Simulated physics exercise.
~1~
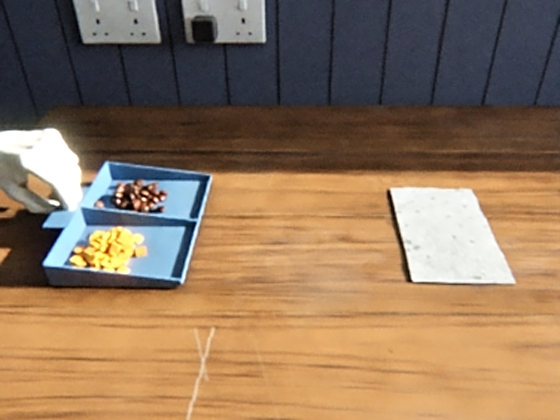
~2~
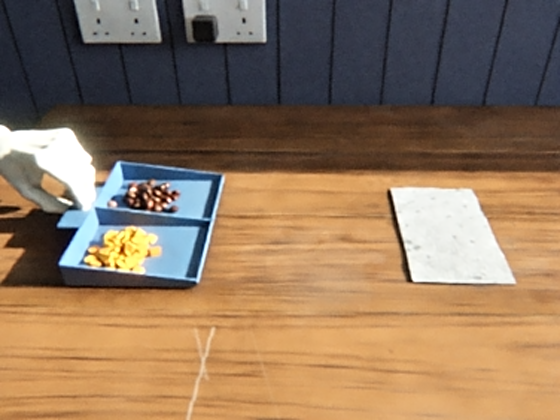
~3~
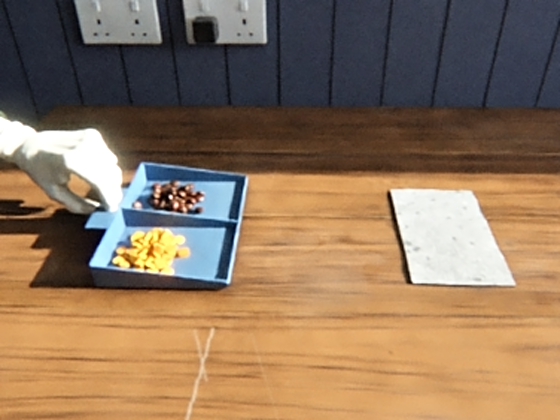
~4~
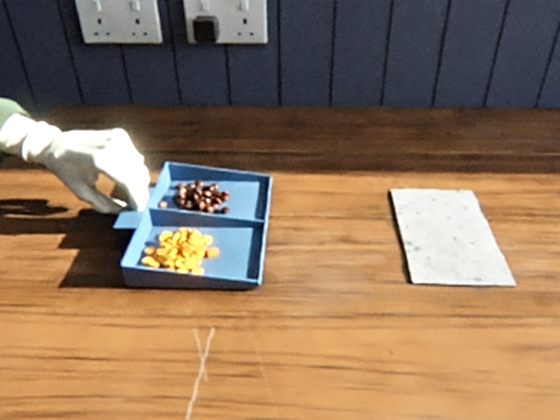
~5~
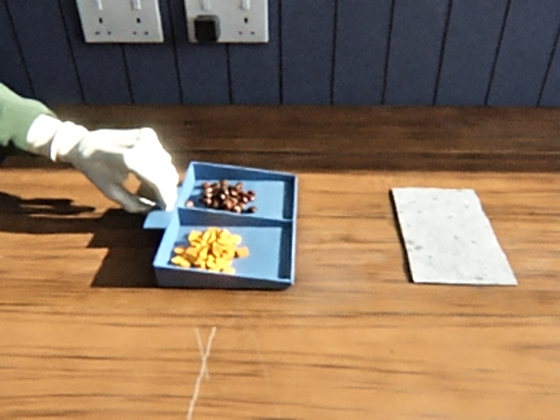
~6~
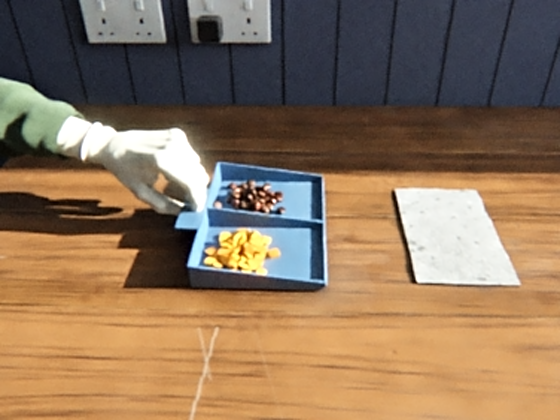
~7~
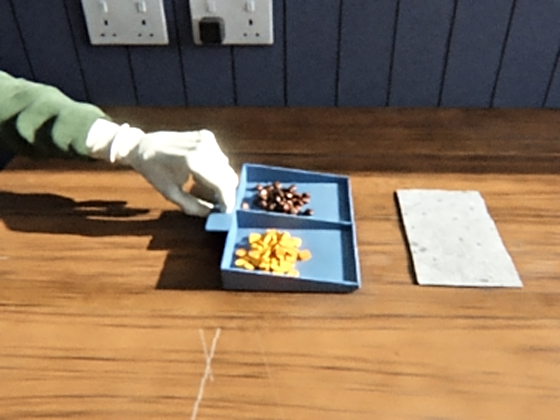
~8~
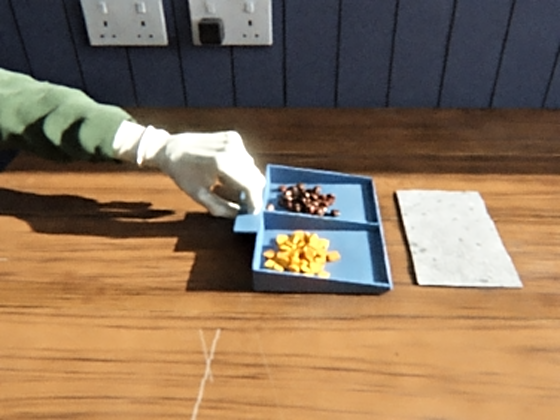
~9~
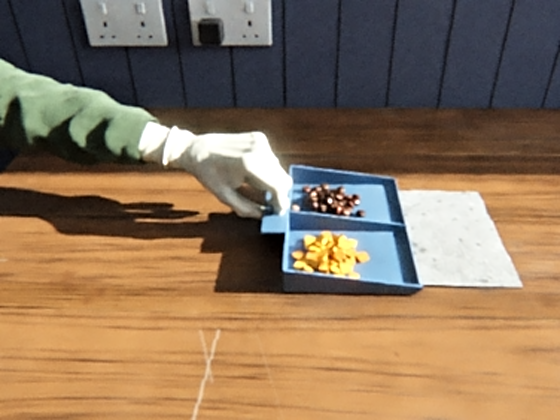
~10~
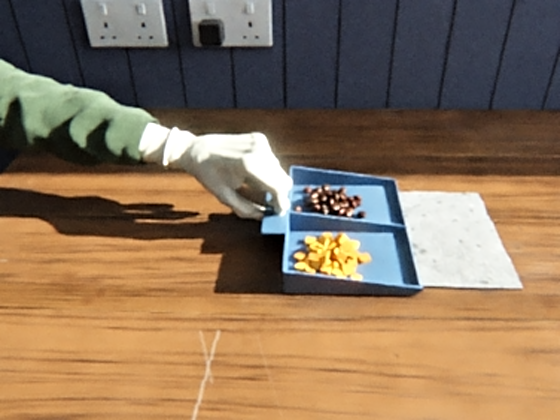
A white-gloved hand, its arm in a green sleeve coming into view as it reaches in from the left, holds the tab of a blue divided tray on a sunlit wooden table, seen from the front and slightly above. Yellow pieces lie in the nearer compartment and dark brown ones in the farther. A pale grey slab lies to the right, with a dark panelled wall and white sockets behind. The hand pushes the tray steadily rightward across the table until it meets the slab and stops. The slab stays put, and both batches remain inside their compartments.
